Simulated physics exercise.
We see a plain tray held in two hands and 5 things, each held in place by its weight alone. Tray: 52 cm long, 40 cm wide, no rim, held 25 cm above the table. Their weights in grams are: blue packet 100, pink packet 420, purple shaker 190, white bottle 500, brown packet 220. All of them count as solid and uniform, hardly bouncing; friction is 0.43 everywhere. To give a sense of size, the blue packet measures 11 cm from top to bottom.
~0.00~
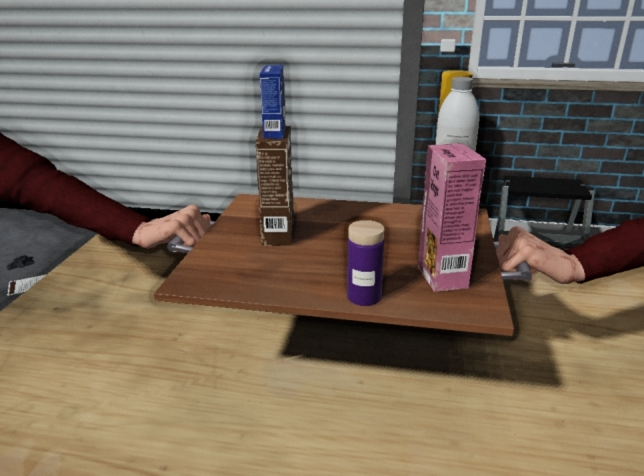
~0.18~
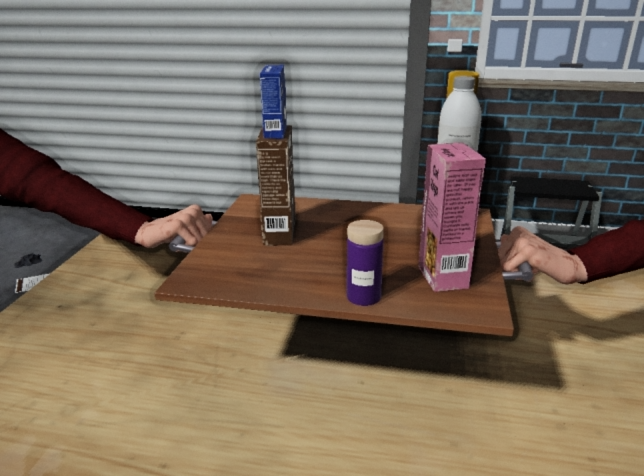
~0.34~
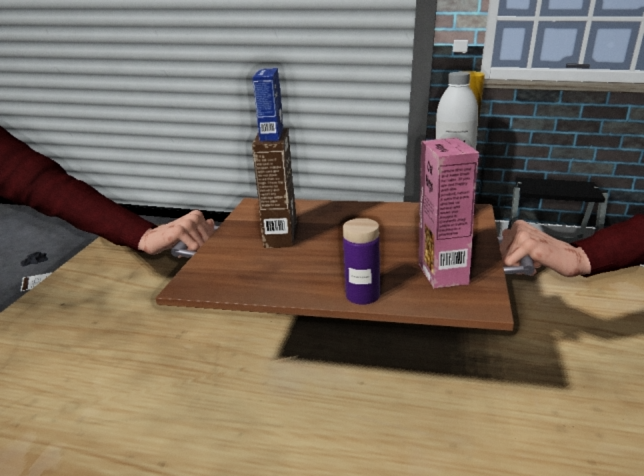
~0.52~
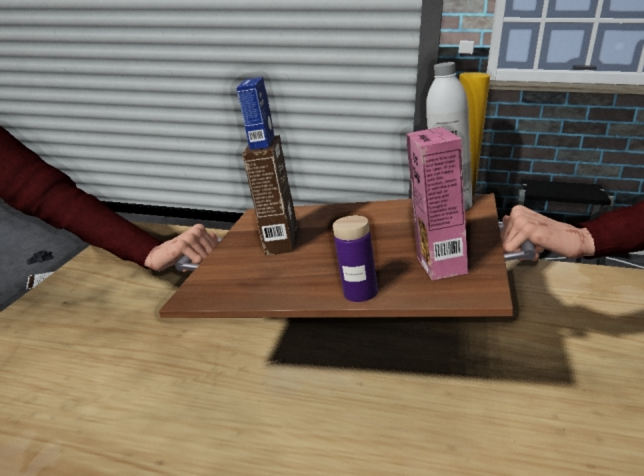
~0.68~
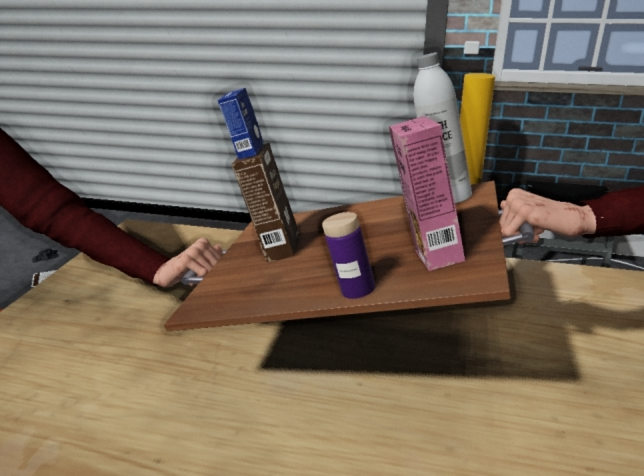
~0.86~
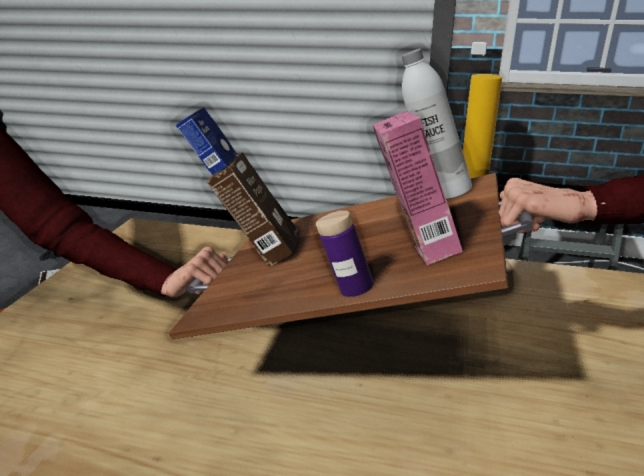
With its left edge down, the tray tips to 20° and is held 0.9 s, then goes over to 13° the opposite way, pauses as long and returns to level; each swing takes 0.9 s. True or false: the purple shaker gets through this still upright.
False, it falls.
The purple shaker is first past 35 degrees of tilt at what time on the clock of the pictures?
Answer: Near 1.2 s.
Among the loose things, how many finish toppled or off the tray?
5.
After 1.26 s, tray at 20°, left edge down; blue packet and brown packet now off the tray; purple shaker 54° off its base near (308, 270); pink packet on its side.
After 2.16 s, tray at 14°, left edge down; pink packet and purple shaker now off the tray; white bottle on its side.
After 2.76 s, tray at 13°, right edge down; white bottle on its side.
In the end (5.0 s), off the tray and tipped over, blue packet, pink packet, purple shaker and brown packet; toppled on the tray, white bottle.
